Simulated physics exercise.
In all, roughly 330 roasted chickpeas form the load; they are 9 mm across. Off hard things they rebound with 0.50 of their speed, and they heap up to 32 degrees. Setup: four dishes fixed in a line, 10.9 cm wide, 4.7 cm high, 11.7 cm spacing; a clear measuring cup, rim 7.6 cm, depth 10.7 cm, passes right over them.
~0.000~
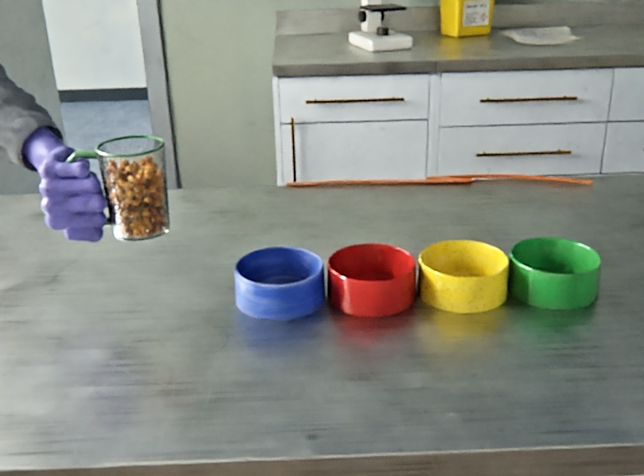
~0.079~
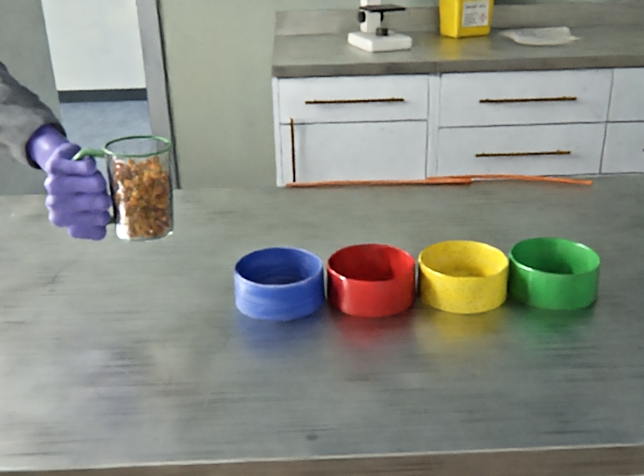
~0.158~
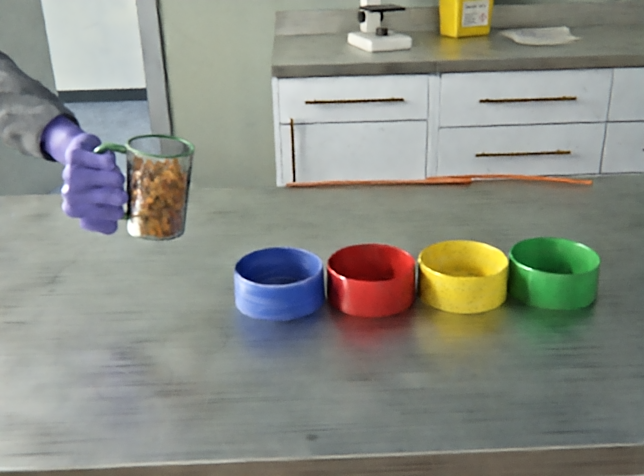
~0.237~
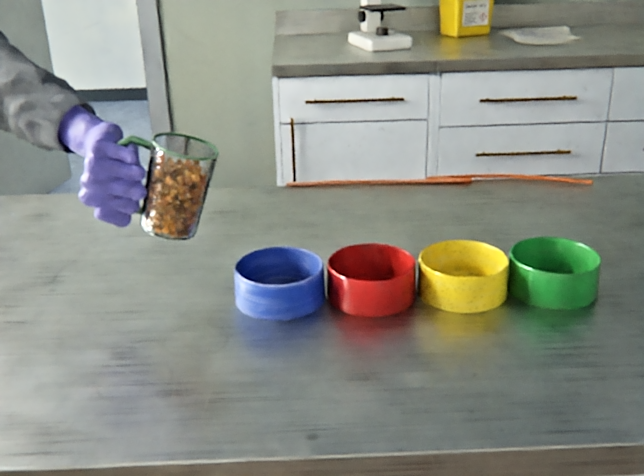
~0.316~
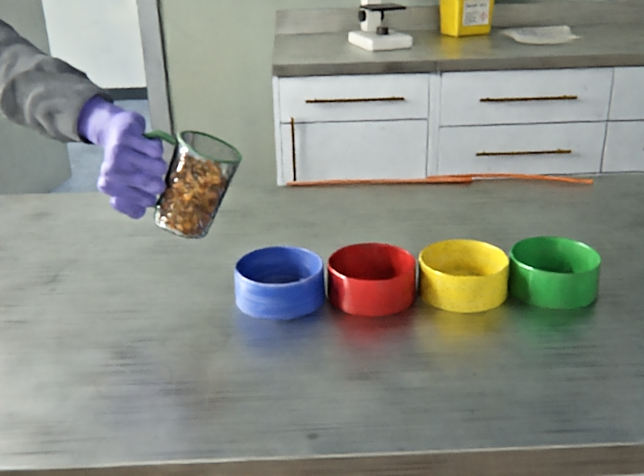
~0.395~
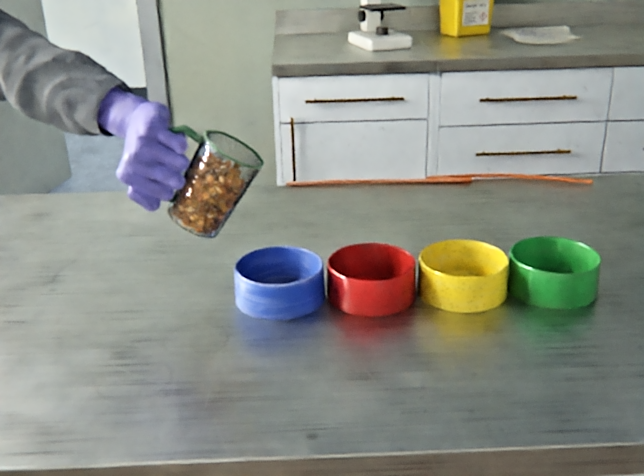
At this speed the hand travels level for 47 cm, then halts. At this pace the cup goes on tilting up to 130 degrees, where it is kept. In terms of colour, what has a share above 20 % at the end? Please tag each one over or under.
Red - under; blue - under; green - over; yellow - over; counter - under.
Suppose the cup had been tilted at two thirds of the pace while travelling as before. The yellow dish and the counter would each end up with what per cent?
Then: Yellow 0; counter 0.
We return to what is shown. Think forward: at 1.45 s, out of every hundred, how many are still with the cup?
Around 35 in a hundred.
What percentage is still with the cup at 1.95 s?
About 0 percent of the load.
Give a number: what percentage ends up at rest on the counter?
Around 15 percent, I'd guess.
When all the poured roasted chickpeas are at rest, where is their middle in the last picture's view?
Close to pixel (493, 279).
After 1.03 s, tilt 93 degrees; cup holds 100 %.
Then, at 1.45 s, tilt 130 degrees; cup holds 35 %, yellow 55 %.
Then, at 1.95 s, tilt 130 degrees; cup holds 0 %, green 35 %, yellow 55 %.
In the end, at 2.2 s, red 0 %, blue 0 %, green 35 %, yellow 55 %, counter 15 %.
